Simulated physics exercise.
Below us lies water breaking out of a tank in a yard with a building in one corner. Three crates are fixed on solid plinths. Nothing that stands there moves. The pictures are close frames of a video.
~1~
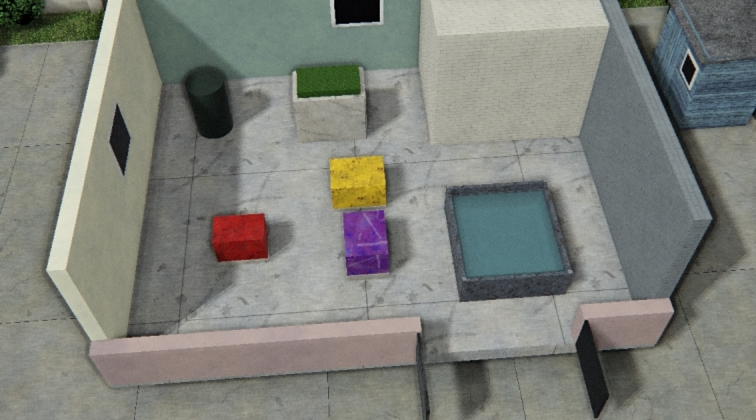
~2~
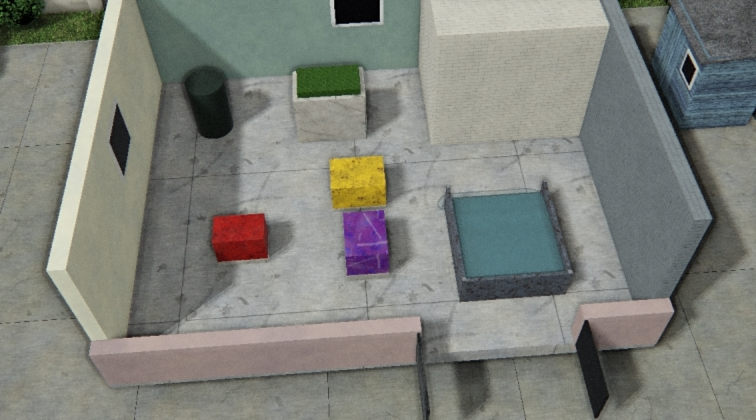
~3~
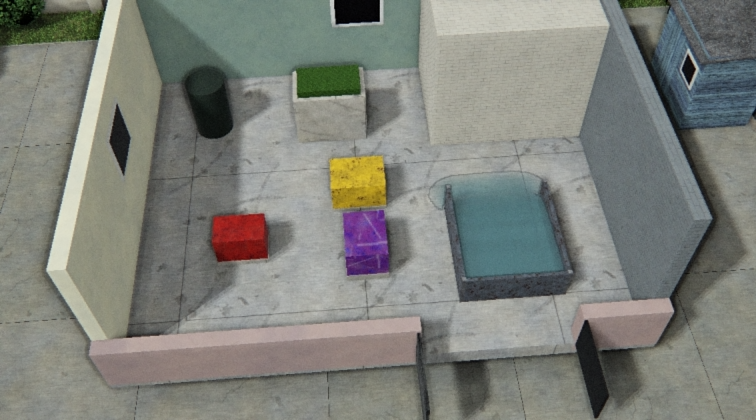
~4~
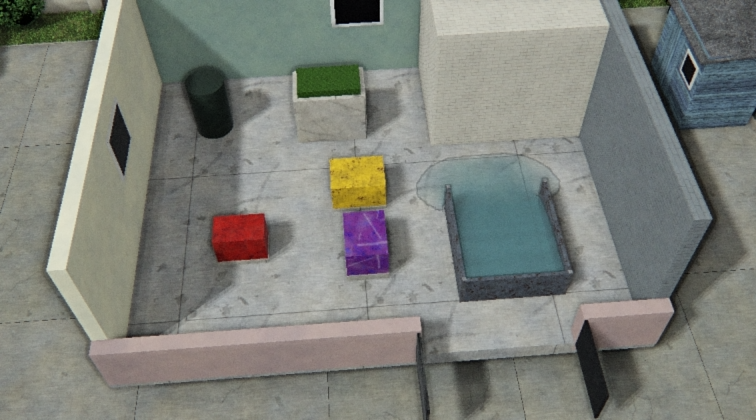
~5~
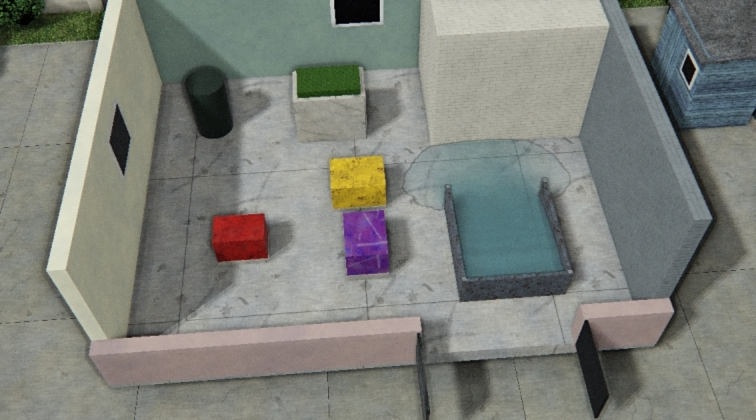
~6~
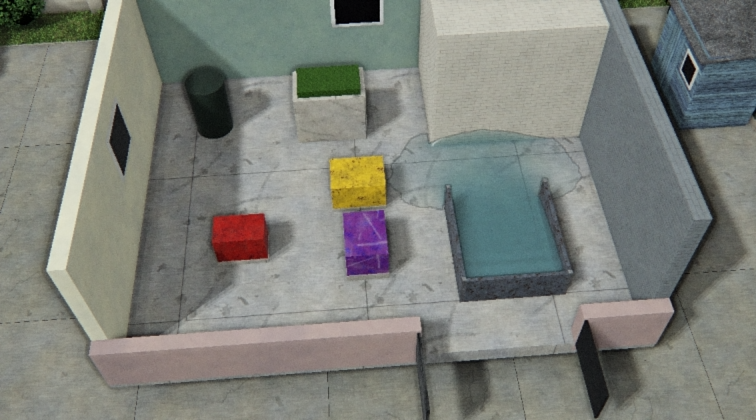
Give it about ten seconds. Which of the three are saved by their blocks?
The red crate keeps dry; the yellow crate is soaked; the purple crate keeps dry.
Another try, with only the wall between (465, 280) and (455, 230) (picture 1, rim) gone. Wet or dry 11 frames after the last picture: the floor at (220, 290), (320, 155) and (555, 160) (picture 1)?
In that order: Under water, no water, clear.
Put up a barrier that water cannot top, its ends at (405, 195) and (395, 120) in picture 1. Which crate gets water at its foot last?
The red-painted one.
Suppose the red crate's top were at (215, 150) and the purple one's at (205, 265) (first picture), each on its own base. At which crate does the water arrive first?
That is the yellow-painted one.
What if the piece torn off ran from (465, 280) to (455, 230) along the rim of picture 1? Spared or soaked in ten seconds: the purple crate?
My reading: Purple crate ends up wet.
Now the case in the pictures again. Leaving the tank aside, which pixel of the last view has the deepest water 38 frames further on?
Roughly at (577, 289).
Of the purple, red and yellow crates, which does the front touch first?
That is the crate marked yellow.
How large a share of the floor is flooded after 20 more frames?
I make it 45 per cent.
A moment on, water covers 15 % of the floor; the red crate not reached, the yellow crate water round its plinth, the purple crate not reached.
Next, water covers 25 % of the floor; the red crate not reached, the yellow crate water round its plinth, the purple crate not reached.
Then, water covers 45 % of the floor; the red crate not reached, the yellow crate water round its plinth, the purple crate water round its plinth.
Later, water covers 70 % of the floor; the red crate water round its plinth, the yellow crate water round its plinth, the purple crate water round its plinth.
In the end, water covers 95 % of the floor; the red crate stayed above the water, the yellow crate was topped, the purple crate stayed above the water.
